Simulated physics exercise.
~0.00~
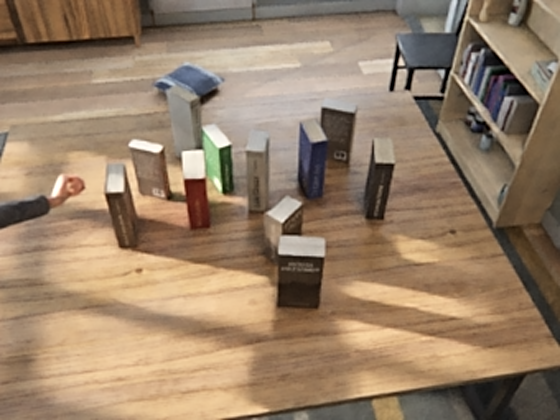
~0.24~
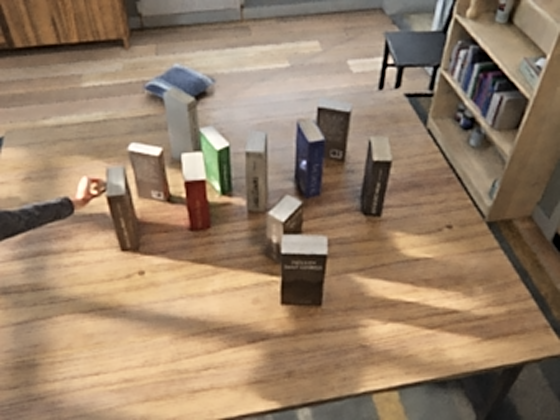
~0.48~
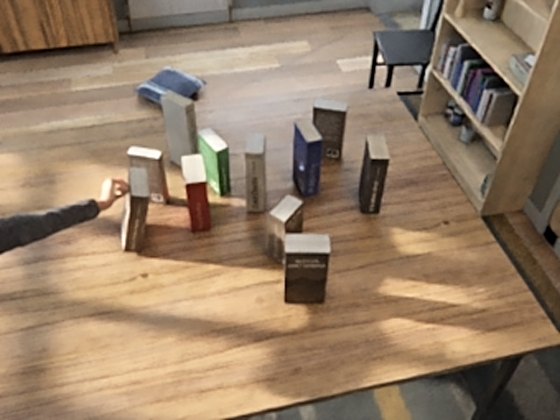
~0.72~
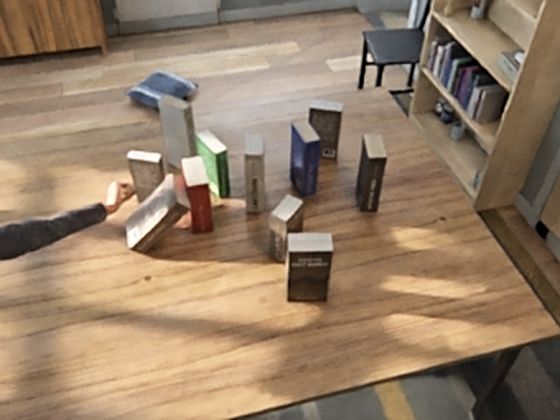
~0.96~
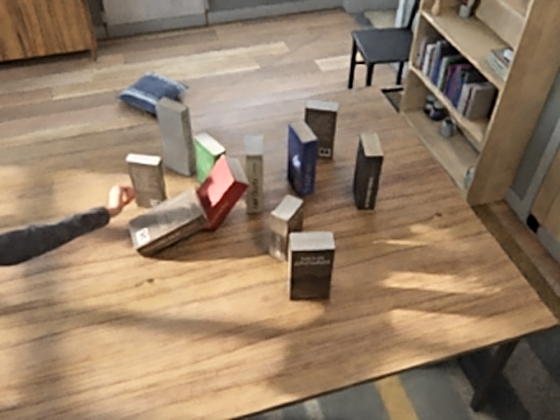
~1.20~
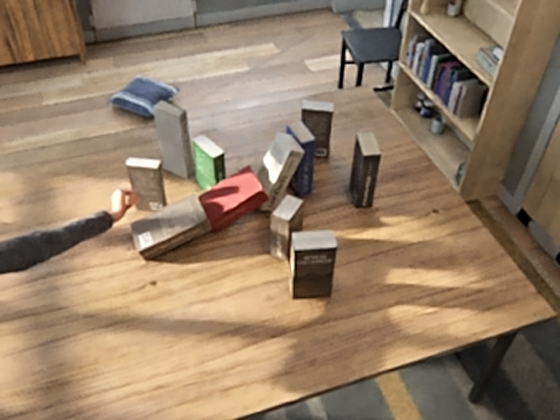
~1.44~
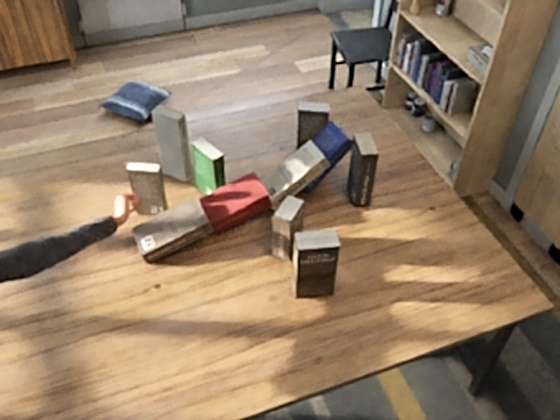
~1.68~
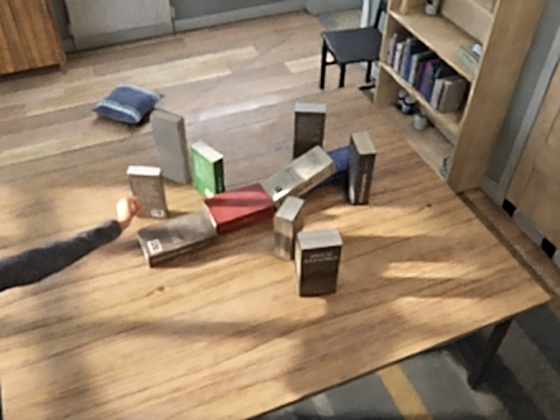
On a sunlit wooden table in a room with a bookshelf at the right, seen from above as the view drifts slightly, thick books stand on their narrow ends. Most are grey or brown, with a red one left of centre, a green one behind it and a blue one farther right. A hand reaches in from the left and tips the leftmost book rightward into the red one. The red book falls against a grey one, which topples into the blue book. The blue book goes over too, ending flat beside a dark book that stays upright, while the green and remaining books still stand.
